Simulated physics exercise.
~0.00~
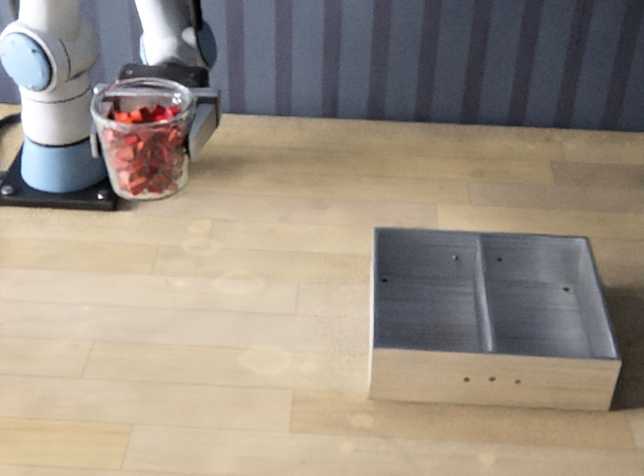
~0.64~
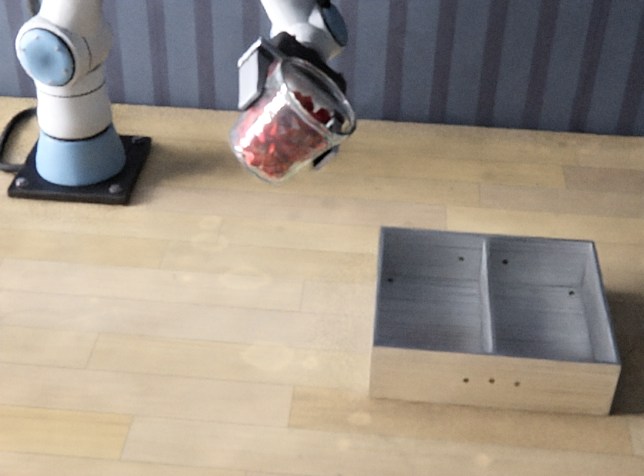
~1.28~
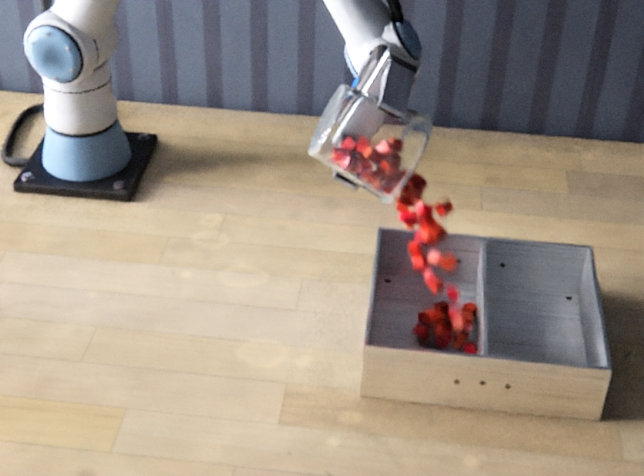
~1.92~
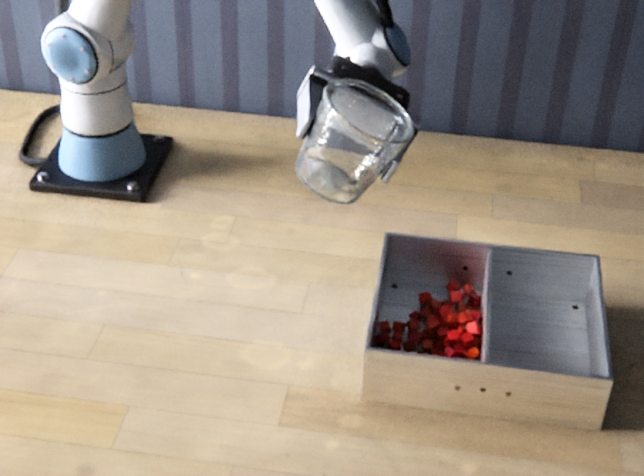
A robot arm carries a clear cup right and pours red pieces into the box's left compartment.
